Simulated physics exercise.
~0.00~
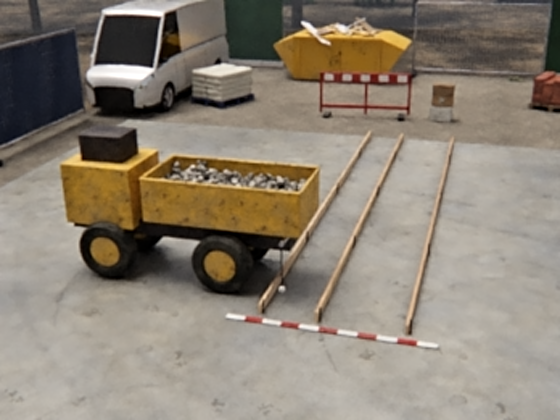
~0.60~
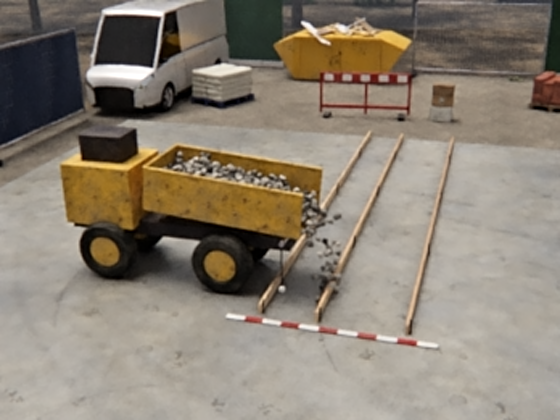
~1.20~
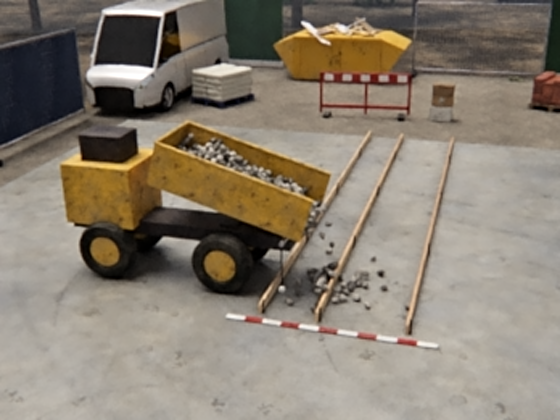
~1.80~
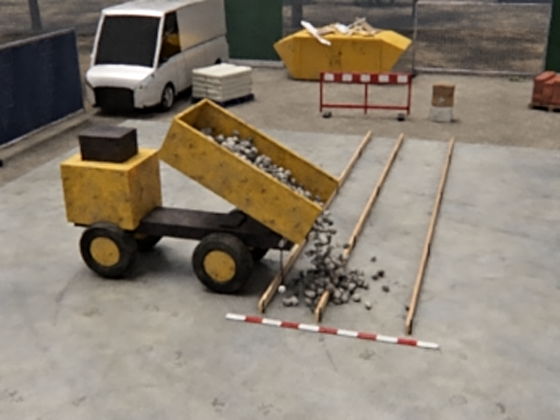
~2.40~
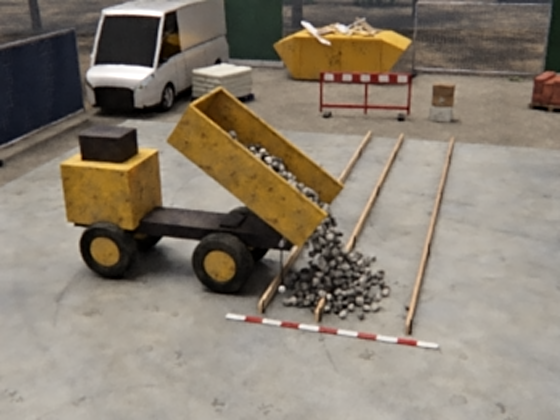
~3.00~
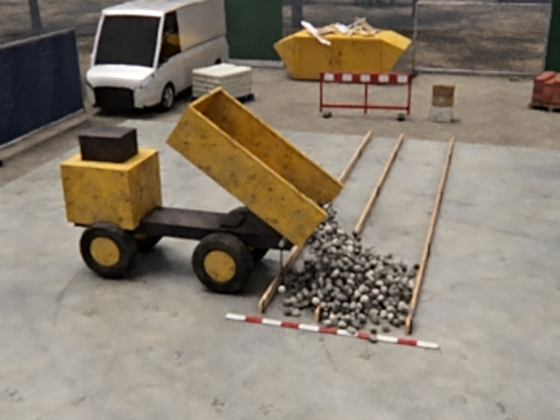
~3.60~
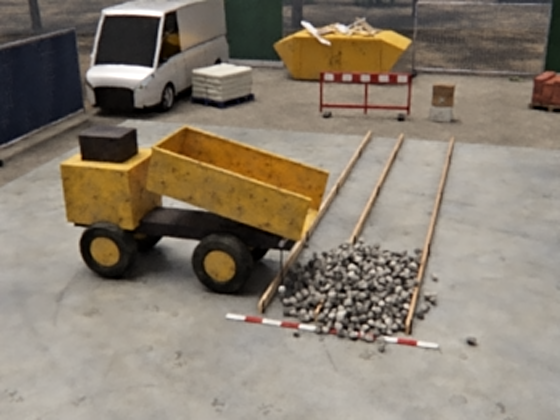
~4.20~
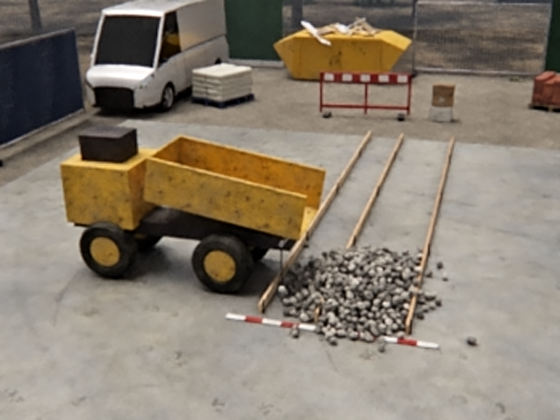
Yellow tipping trailer raising its bed, spilling grey stones into a heap across wooden planks, then lowering the emptied bed partway.
